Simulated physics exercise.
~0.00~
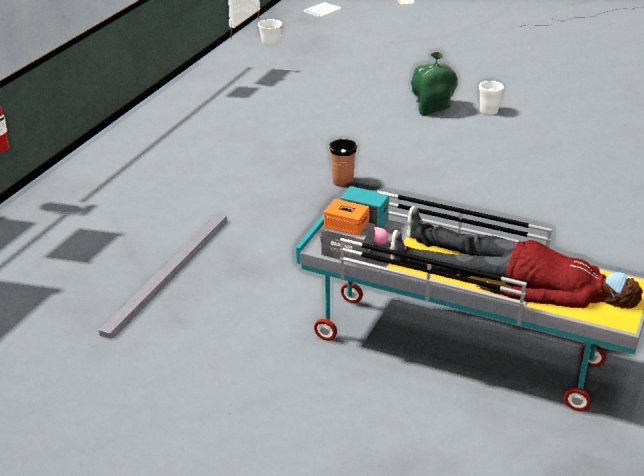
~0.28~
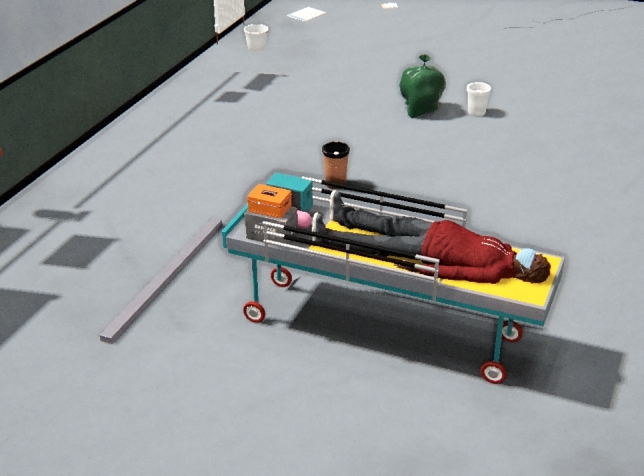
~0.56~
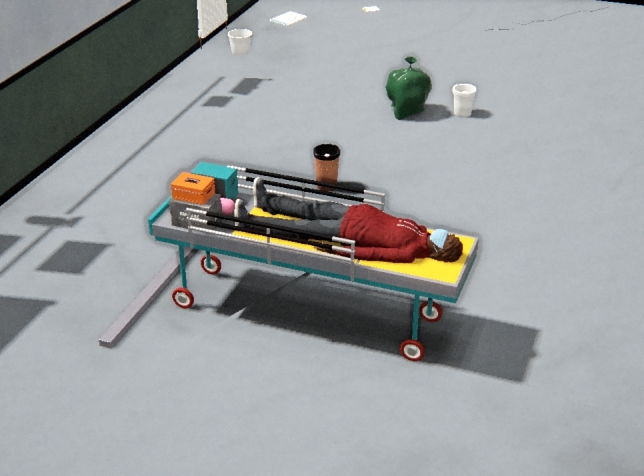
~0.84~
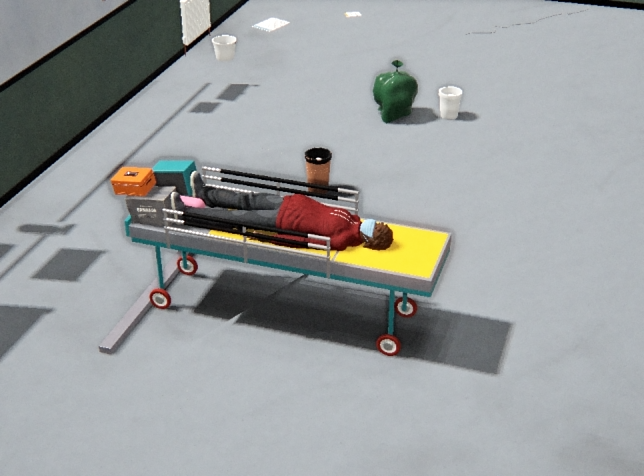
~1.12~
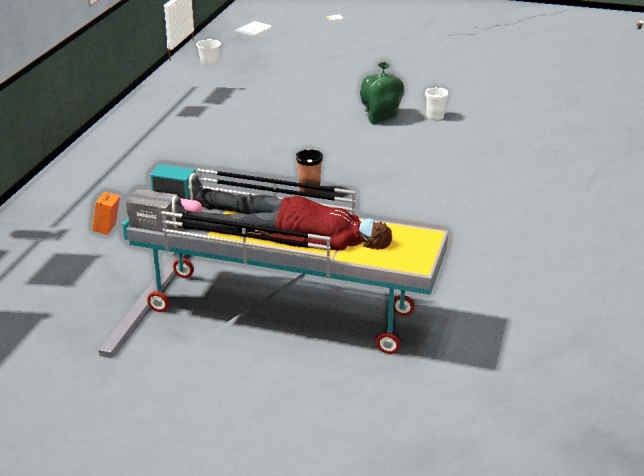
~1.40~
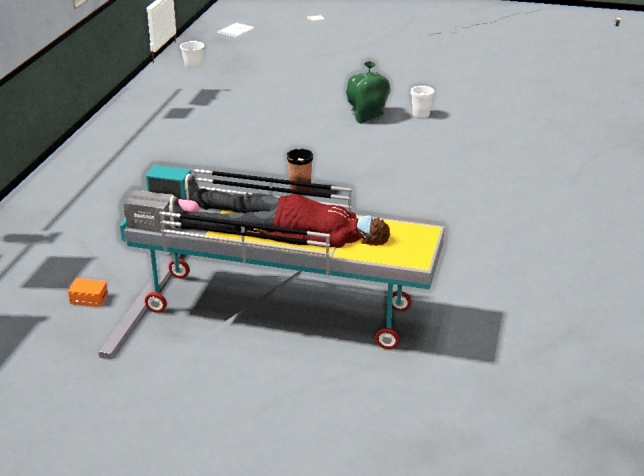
A wheeled gurney with a yellow mattress rolls left across a grey floor, seen from above at an angle that drifts slightly. A person in a red top and dark trousers lies on it, feet to the left, beside an orange case, a teal box, a grey holdall and a small pink object. Behind stand a brown bin, a green sack and white buckets. The gurney stops at a pale sill, and the person and load slide toward the foot end. The orange case tips over the edge and lands upside down on the floor, while everything else stays aboard.
